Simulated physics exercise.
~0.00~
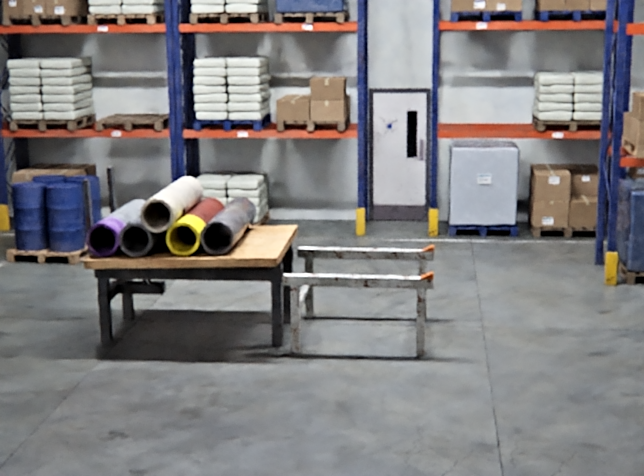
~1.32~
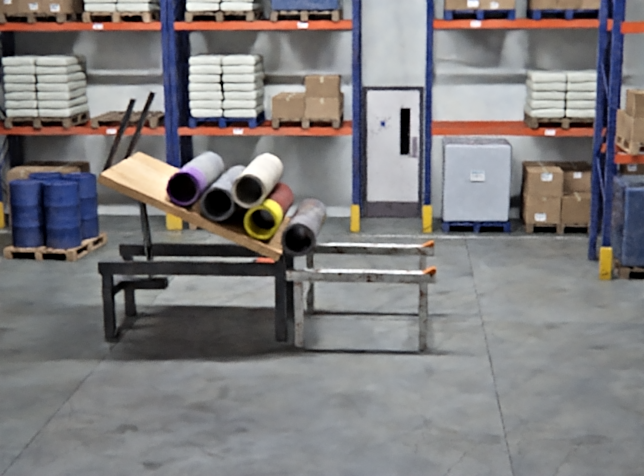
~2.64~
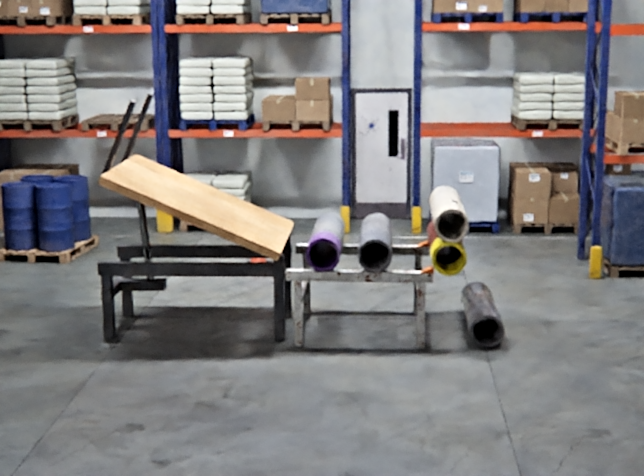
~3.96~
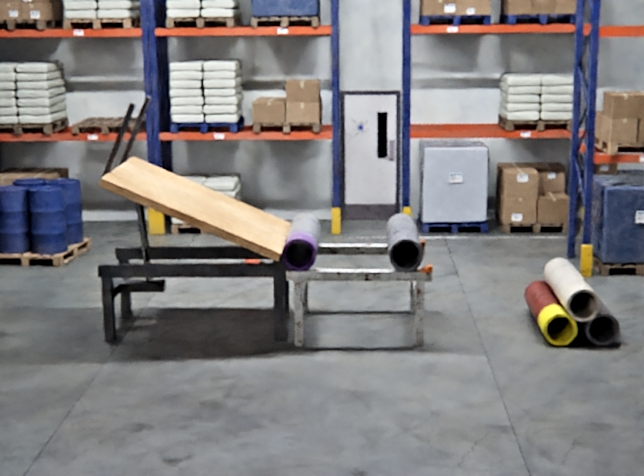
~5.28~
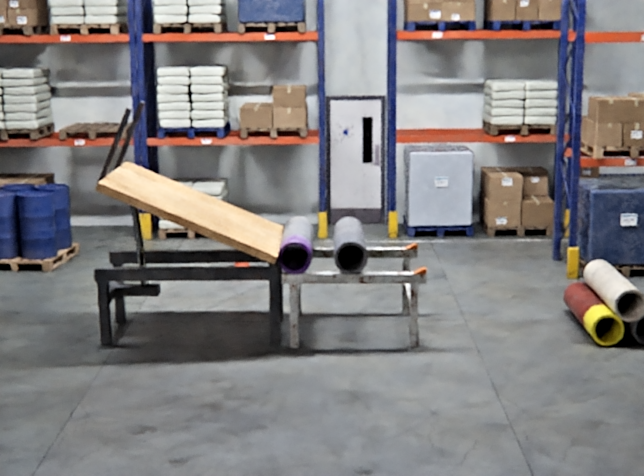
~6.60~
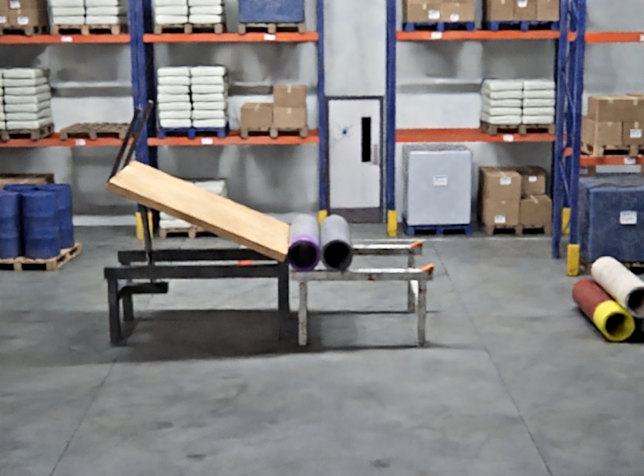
Five pipes rolled off a wooden tabletop as its left side tipped up, and three of them, including the yellow-ended one, went over the rack's far end onto the warehouse floor, while the purple one and a grey one stayed on the rails.
